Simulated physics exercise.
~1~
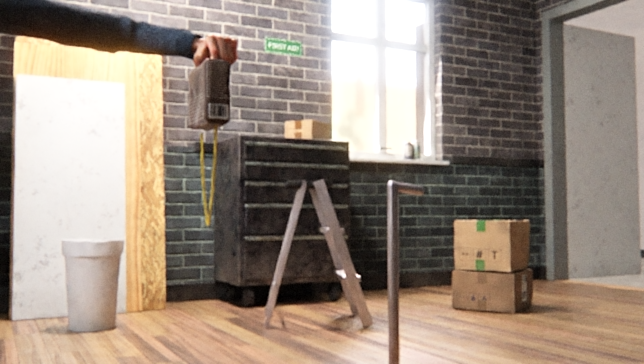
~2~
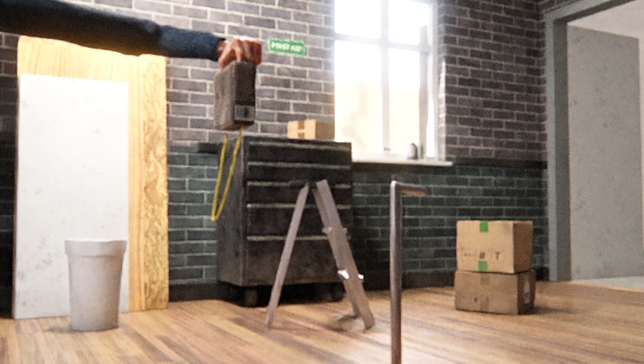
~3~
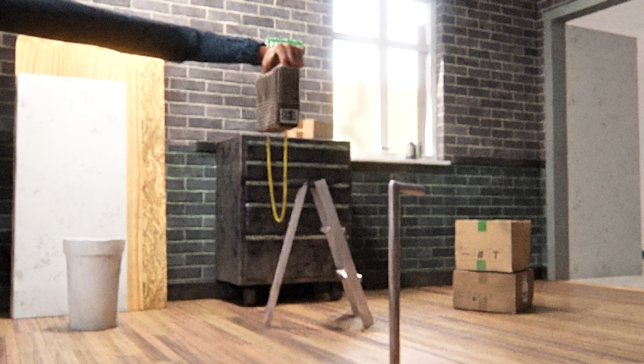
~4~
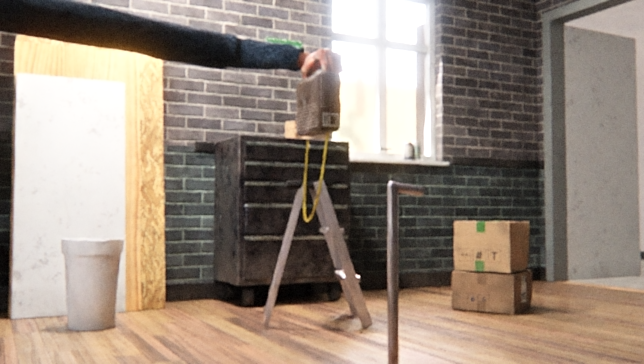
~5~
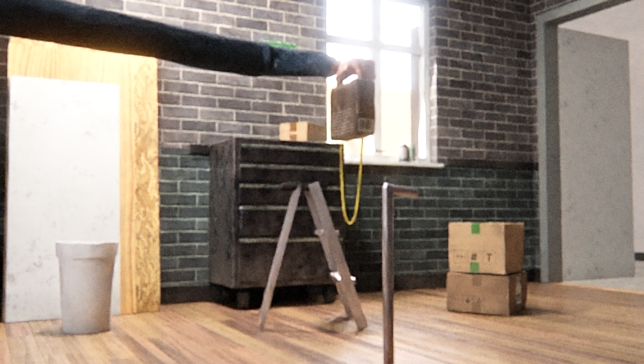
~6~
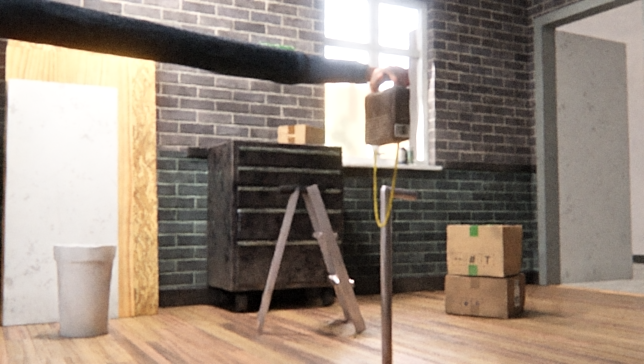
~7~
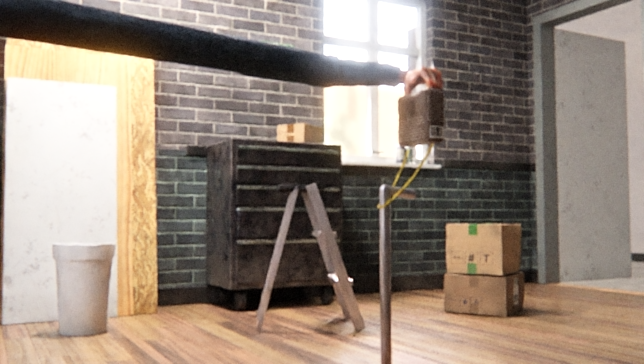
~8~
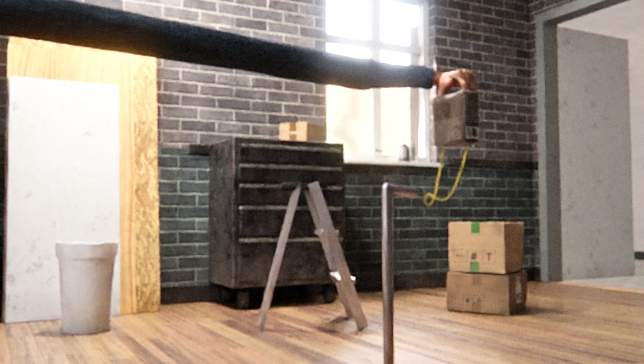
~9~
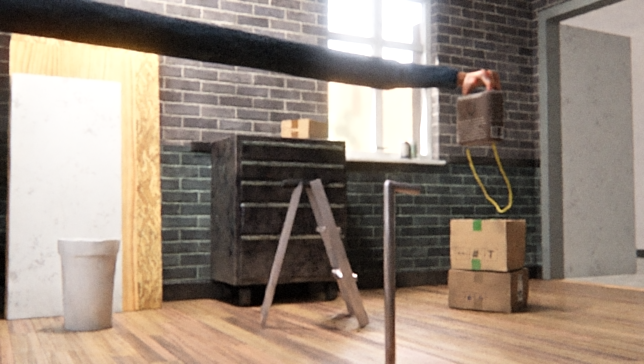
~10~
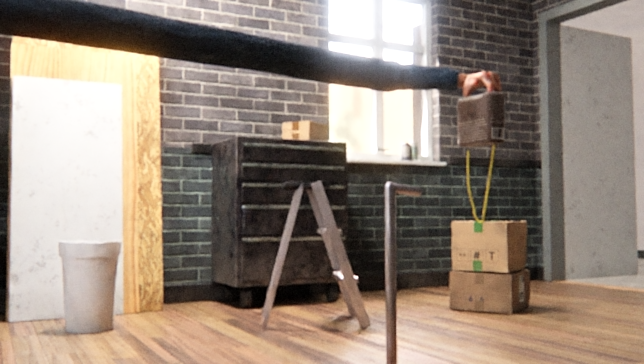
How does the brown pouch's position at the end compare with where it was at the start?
At the start the pouch was held toward the left, by the brick wall near the dark drawer cabinet. By the end it was well to the right and slightly lower, past the post and above the stacked cardboard boxes.
